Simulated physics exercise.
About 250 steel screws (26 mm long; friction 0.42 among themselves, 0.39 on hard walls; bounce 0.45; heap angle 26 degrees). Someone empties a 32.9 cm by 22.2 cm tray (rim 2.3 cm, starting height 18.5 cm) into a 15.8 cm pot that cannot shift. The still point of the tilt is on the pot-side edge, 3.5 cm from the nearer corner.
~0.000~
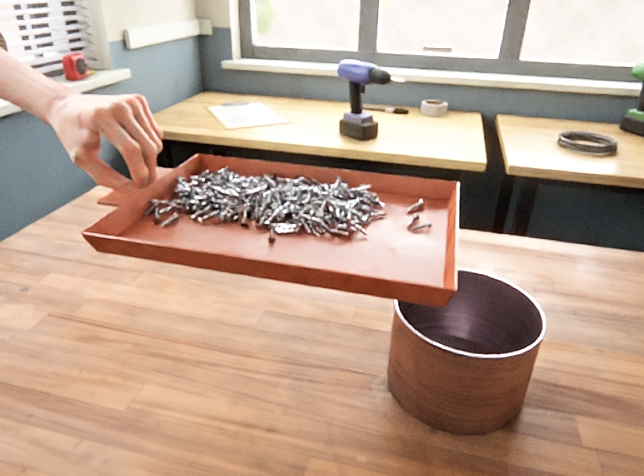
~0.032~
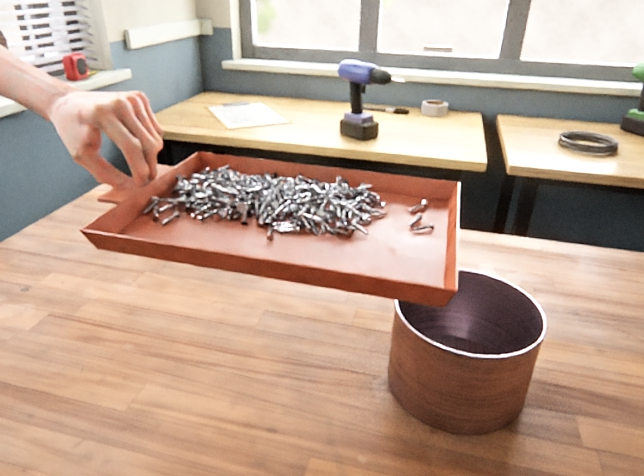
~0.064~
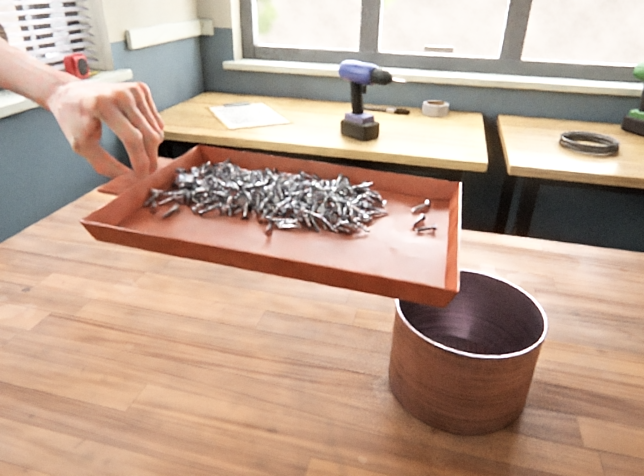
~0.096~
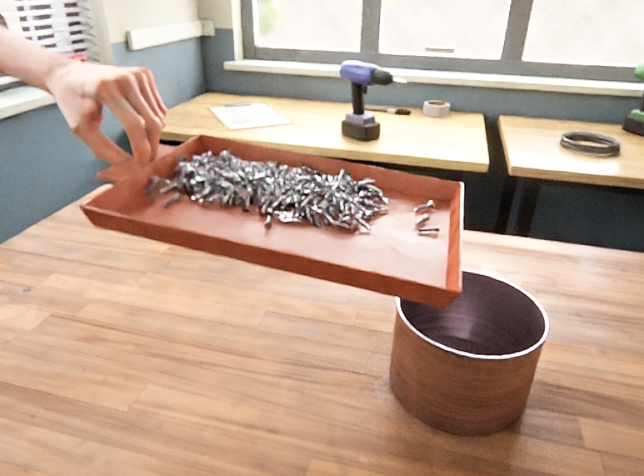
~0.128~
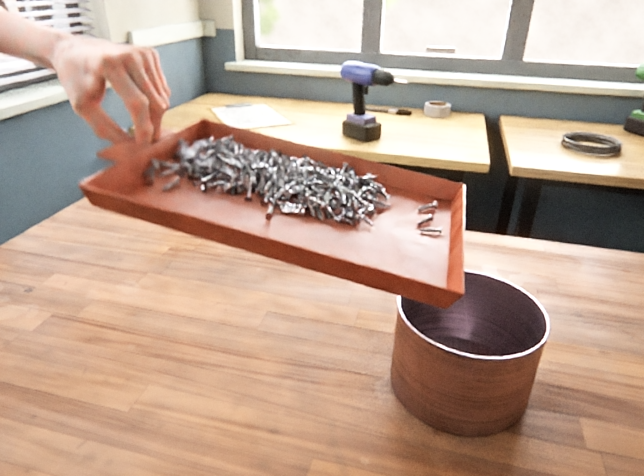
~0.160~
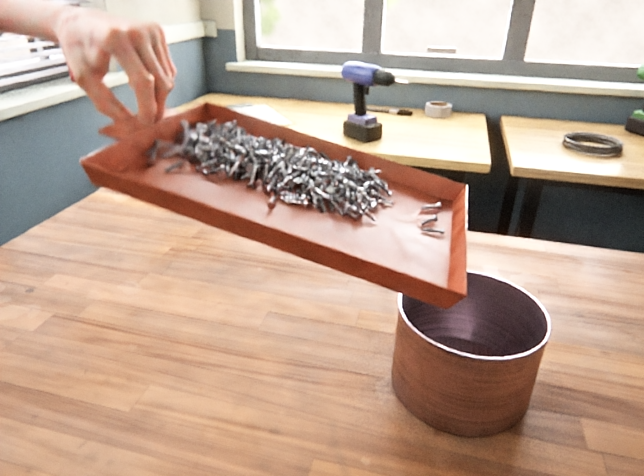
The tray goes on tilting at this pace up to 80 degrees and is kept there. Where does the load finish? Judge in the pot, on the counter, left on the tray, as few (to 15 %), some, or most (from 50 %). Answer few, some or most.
Pot some, counter most, tray few.
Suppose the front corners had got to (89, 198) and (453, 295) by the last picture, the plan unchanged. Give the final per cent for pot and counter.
Pot 0, counter 100.
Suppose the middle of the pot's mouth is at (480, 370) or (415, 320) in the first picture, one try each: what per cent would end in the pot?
Some 15 and 5 per cent.
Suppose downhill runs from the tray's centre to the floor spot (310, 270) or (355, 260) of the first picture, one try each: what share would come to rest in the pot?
About 0 and 0 per cent.
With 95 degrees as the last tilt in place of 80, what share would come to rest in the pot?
It would be near 40 per cent.
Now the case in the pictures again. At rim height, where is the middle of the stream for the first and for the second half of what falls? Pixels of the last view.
At about (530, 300), then at (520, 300).
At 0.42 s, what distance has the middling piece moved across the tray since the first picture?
Roughly 3 cm.
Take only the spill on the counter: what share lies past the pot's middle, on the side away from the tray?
Roughly 100 per cent.
After 0.42 s, tilt 46 degrees; the tray holds 100 %, the pot 0 %.
After 0.60 s, tilt 69 degrees; the tray holds 95 %, the pot 0 %.
After 0.90 s, tilt 80 degrees; the tray holds 5 %, the pot 35 %.
At rest (2.1 s), pot 40 %, counter 60 %, tray 0 %.
